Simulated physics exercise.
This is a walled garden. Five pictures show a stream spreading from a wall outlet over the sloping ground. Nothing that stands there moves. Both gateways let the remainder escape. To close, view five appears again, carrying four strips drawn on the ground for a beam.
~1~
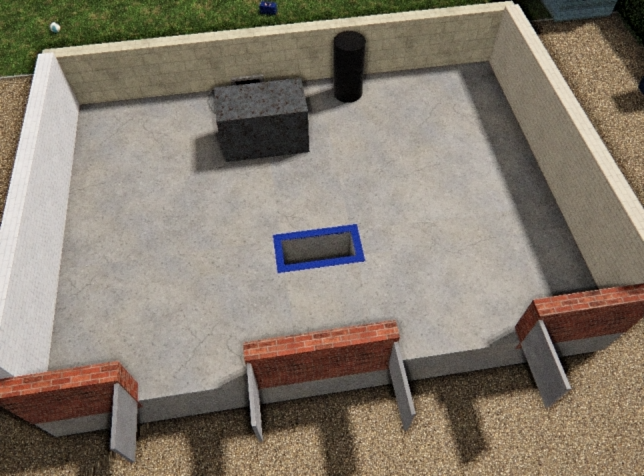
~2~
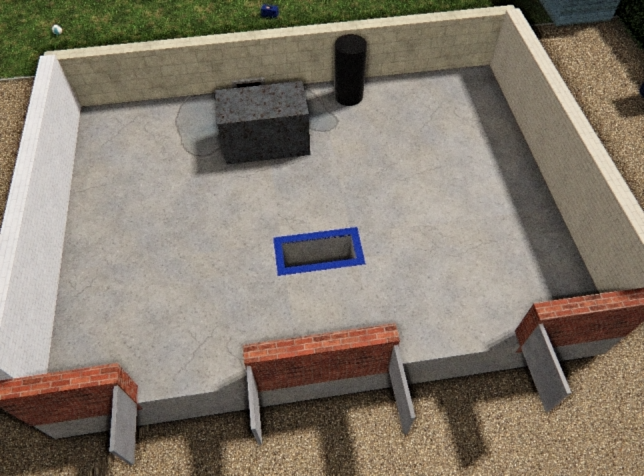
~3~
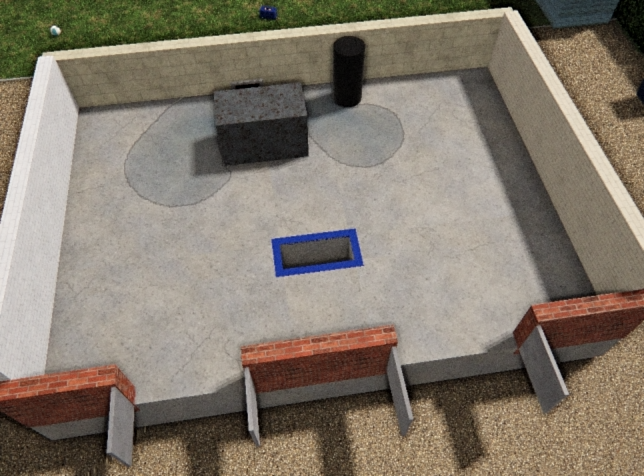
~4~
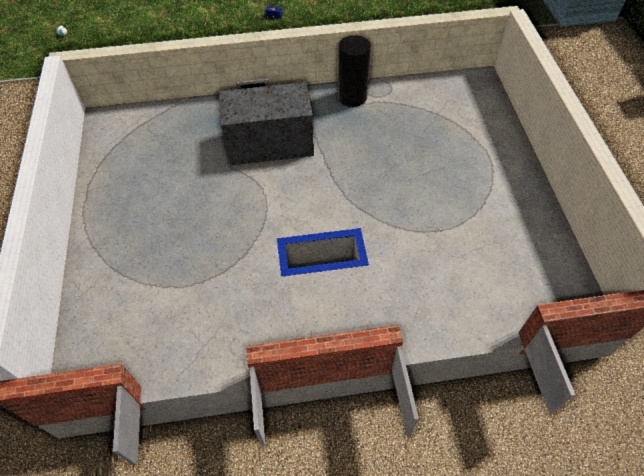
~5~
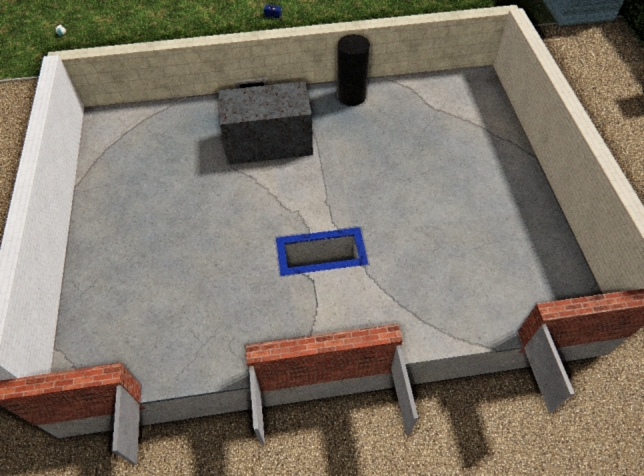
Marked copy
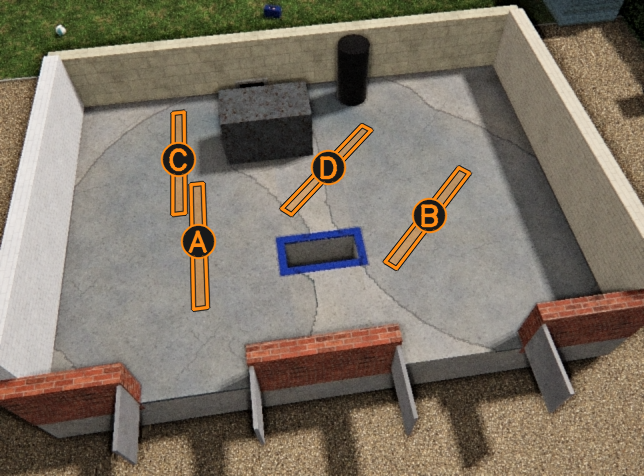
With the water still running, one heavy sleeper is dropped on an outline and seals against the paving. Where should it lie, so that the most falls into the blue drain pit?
Use place B.
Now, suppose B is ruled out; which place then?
Place C.
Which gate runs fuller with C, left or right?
The right one.
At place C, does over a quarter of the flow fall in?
No.
On the marked copy, A from (200, 308) to (197, 184); B from (390, 265) to (464, 170); C from (179, 213) to (178, 112); D from (286, 211) to (366, 127).
Choosing A, about 6 % of the stream runs into the blue drain pit, about 94 % out by the gates.
Choosing B, about 24 % of the stream runs into the blue drain pit, about 76 % out by the gates.
Choosing C, about 14 % of the stream runs into the blue drain pit, about 86 % out by the gates.
Choosing D, about 6 % of the stream runs into the blue drain pit, about 94 % out by the gates.
